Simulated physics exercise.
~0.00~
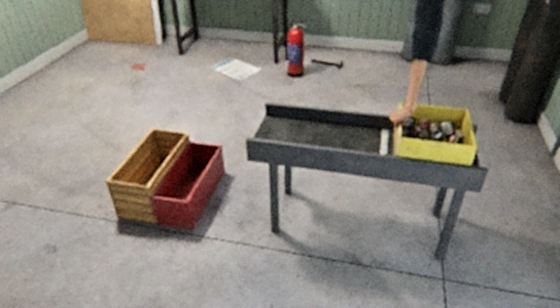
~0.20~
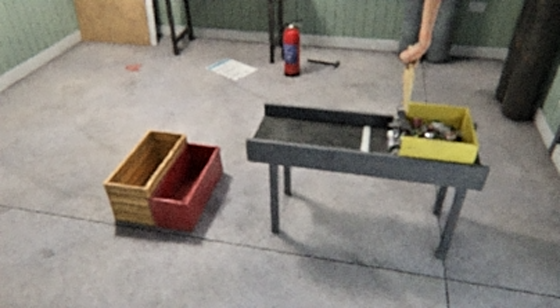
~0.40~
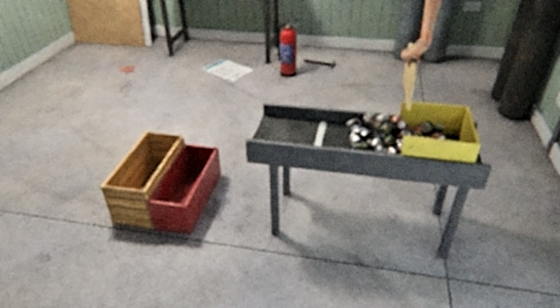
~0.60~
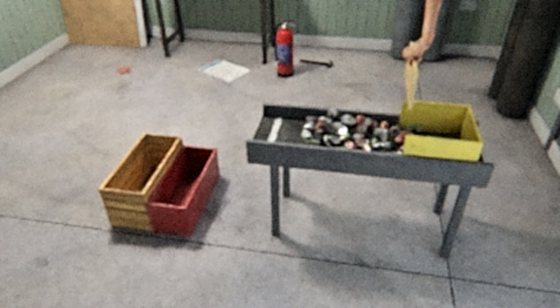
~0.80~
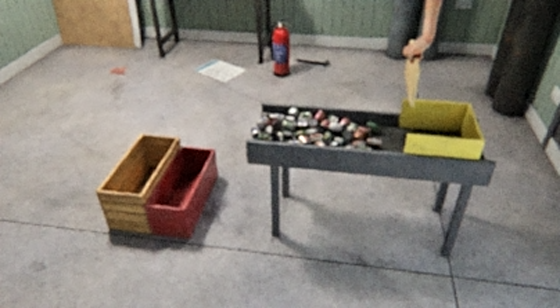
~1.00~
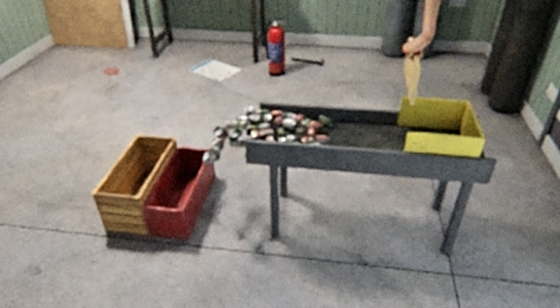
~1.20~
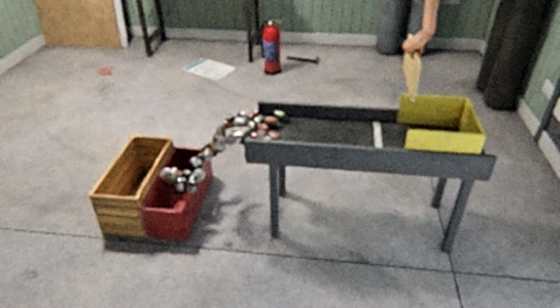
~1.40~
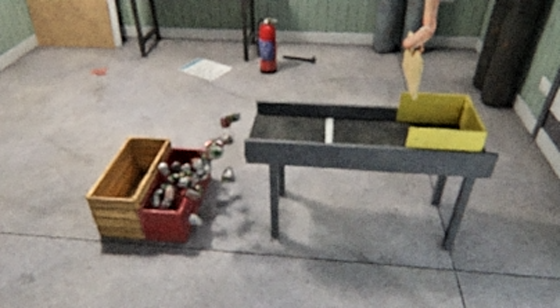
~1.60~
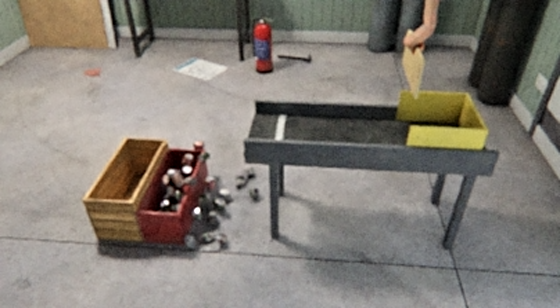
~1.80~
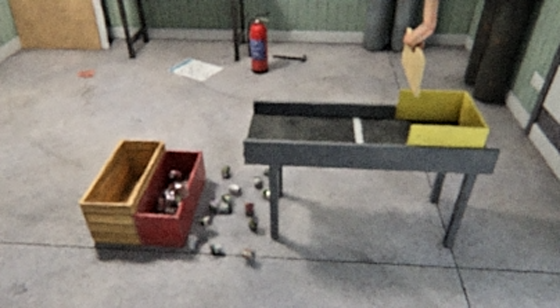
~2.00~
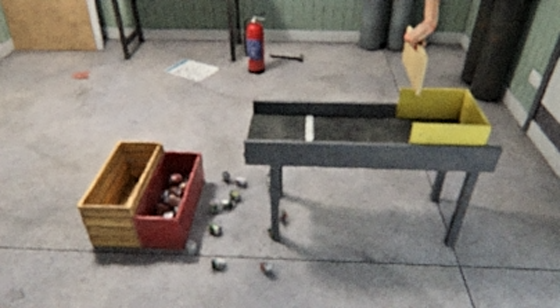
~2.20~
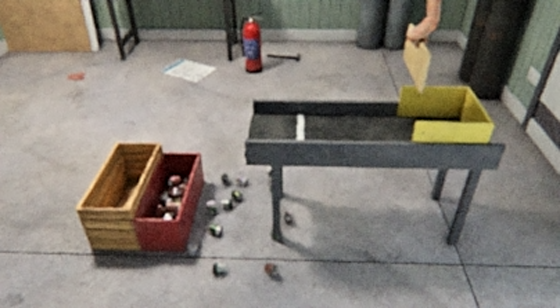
In a room with a bare grey floor, a hand lifted the gate of a yellow pen and a pile of mini cans rode the belt leftward, tumbling off its end into the red bin, while quite a few landed and scattered on the floor short of it.
